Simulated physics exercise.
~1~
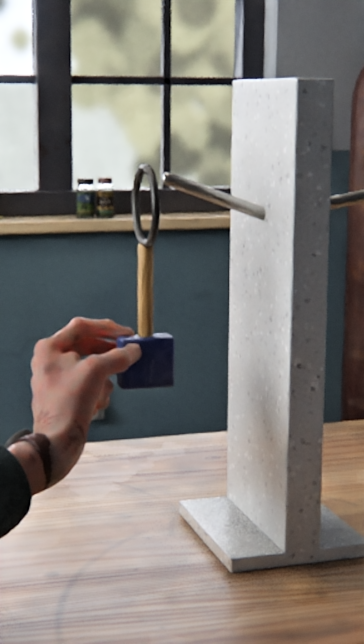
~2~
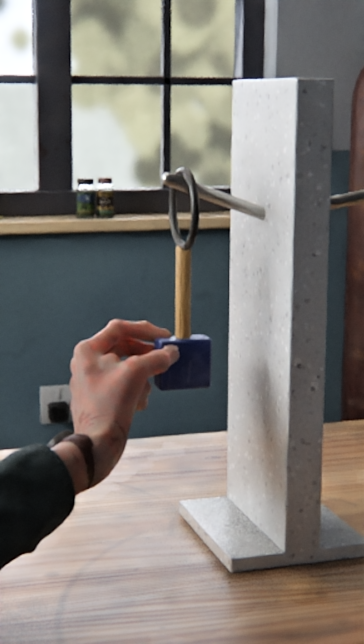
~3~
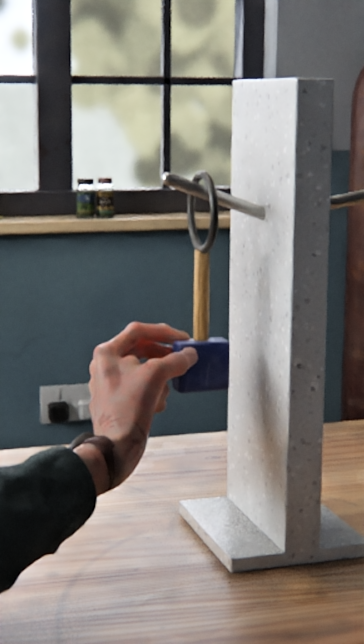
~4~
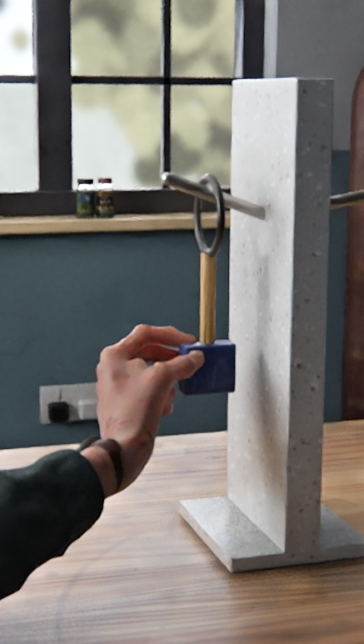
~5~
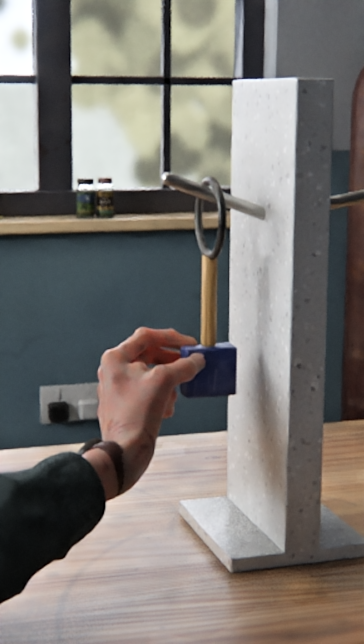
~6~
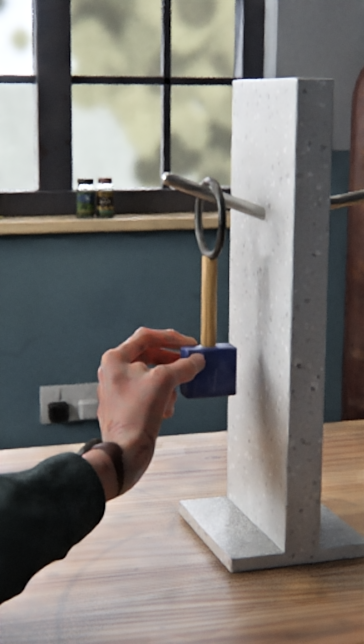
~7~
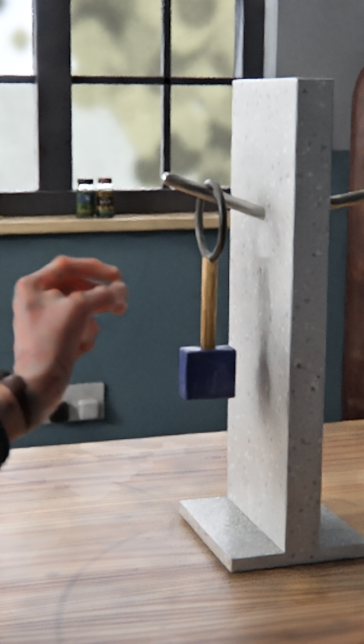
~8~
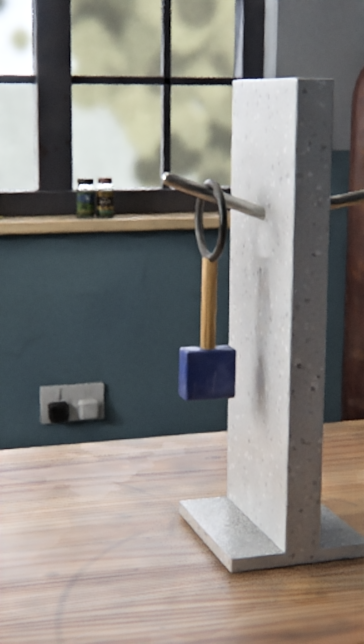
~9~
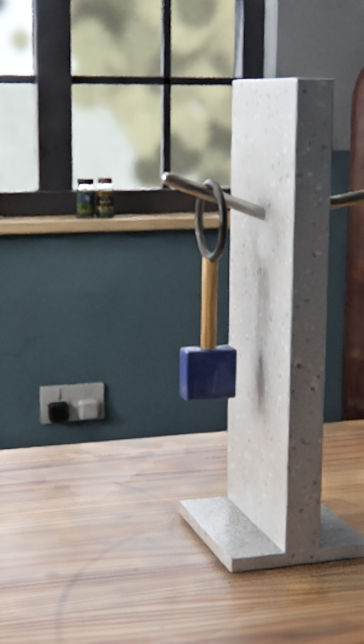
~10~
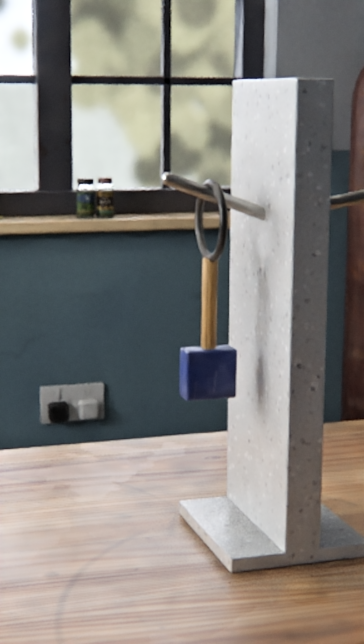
A blue block on a wooden handle with a dark ring at its top, held by a hand at the left, is seen from the front by a still camera. A pale speckled stand with metal pegs rises at the right of a wooden table, before a teal wall and a window with small jars on its sill. The hand carries the object rightward, passes the ring over the left peg and slides it toward the stand. It pauses, lets go and withdraws to the left, out of view. The object stays hanging still from the peg.
